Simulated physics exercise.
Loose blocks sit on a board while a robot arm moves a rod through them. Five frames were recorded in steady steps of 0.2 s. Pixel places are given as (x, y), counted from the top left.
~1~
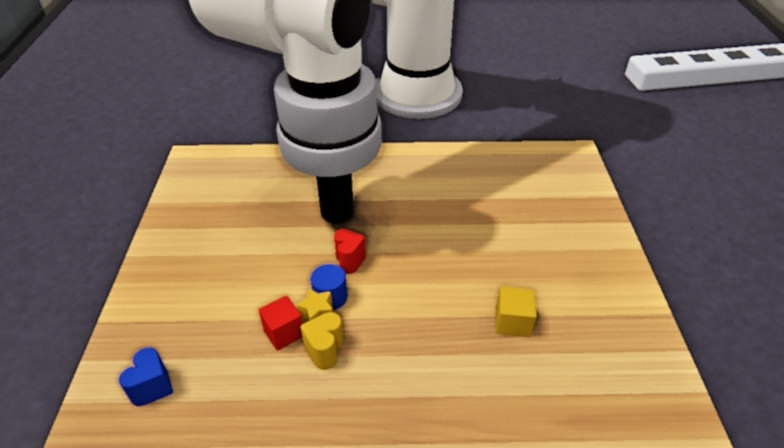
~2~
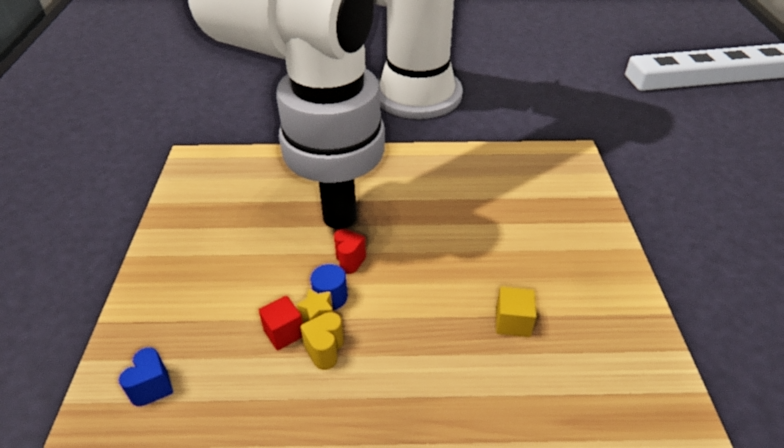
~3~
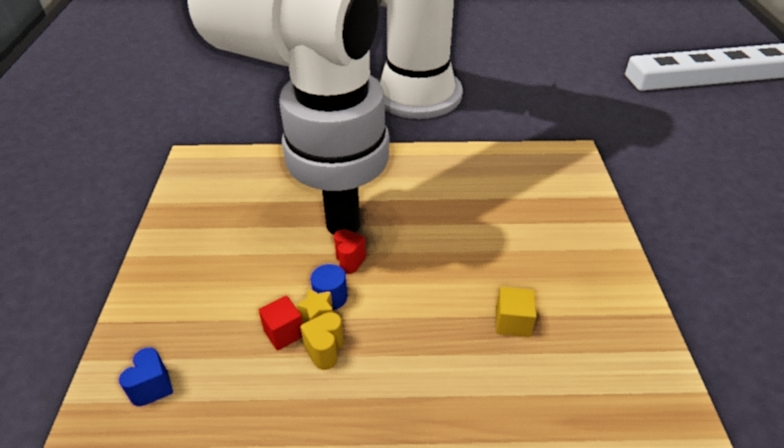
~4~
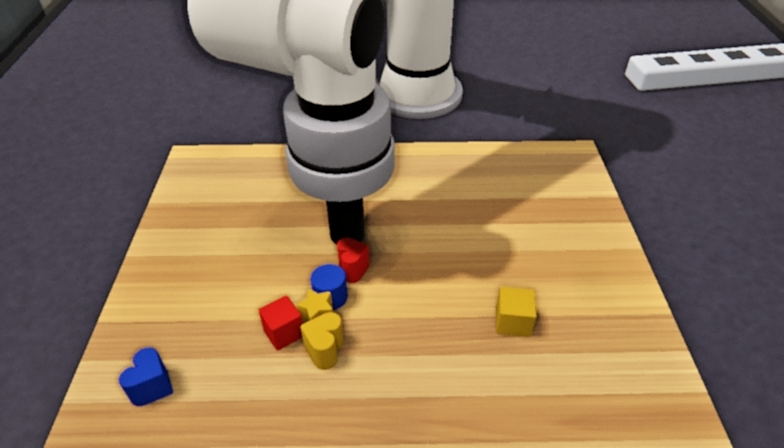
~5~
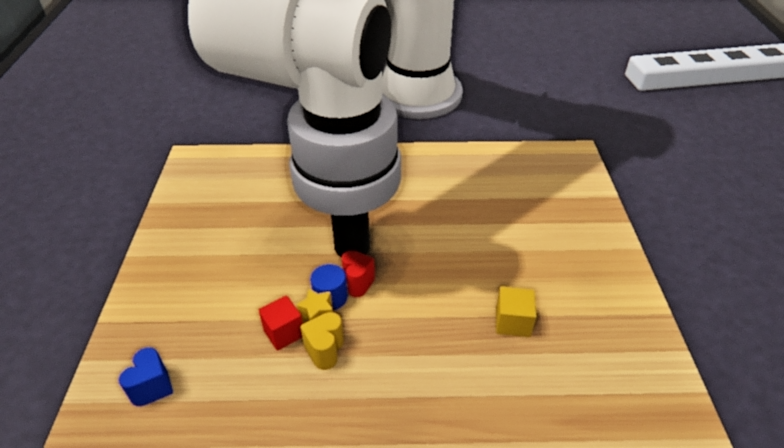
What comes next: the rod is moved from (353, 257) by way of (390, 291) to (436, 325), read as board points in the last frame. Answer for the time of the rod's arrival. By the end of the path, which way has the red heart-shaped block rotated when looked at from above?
The block spins clockwise.
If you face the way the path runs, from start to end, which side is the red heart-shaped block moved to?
Picture yourself facing from the start of the path to its end: The red heart-shaped block moves off to your right.
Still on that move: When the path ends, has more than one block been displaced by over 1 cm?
No, that is not how it ends up.
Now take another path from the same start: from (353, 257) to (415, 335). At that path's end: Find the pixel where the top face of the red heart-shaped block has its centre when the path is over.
(379, 328)
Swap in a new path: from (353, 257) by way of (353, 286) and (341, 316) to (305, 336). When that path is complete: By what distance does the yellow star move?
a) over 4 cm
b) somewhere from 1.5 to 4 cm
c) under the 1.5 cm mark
Choice a: Over 4 cm.
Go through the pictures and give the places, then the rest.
Lower end of the rod (337, 213), tops of blocks, blue circular block (328, 276), red heart-shaped block (348, 240), in the first picture.
Rod (340, 218), blocks as before, in the second picture.
Rod (343, 225), blocks as before, in the third picture.
Rod (347, 235), red heart-shaped block (352, 248), in the fourth picture.
Rod (352, 247), blue circular block (328, 276), red heart-shaped block (357, 262), in the fifth picture.
On the path given first. One third of the way, rod (378, 270); red heart-shaped block (369, 288), turned 40° clockwise.
Two thirds of the way, rod (406, 293); red heart-shaped block (375, 302), turned 100° clockwise.
At the end, rod (437, 315); blue circular block not moved; red heart-shaped block (375, 302), turned 100° clockwise.
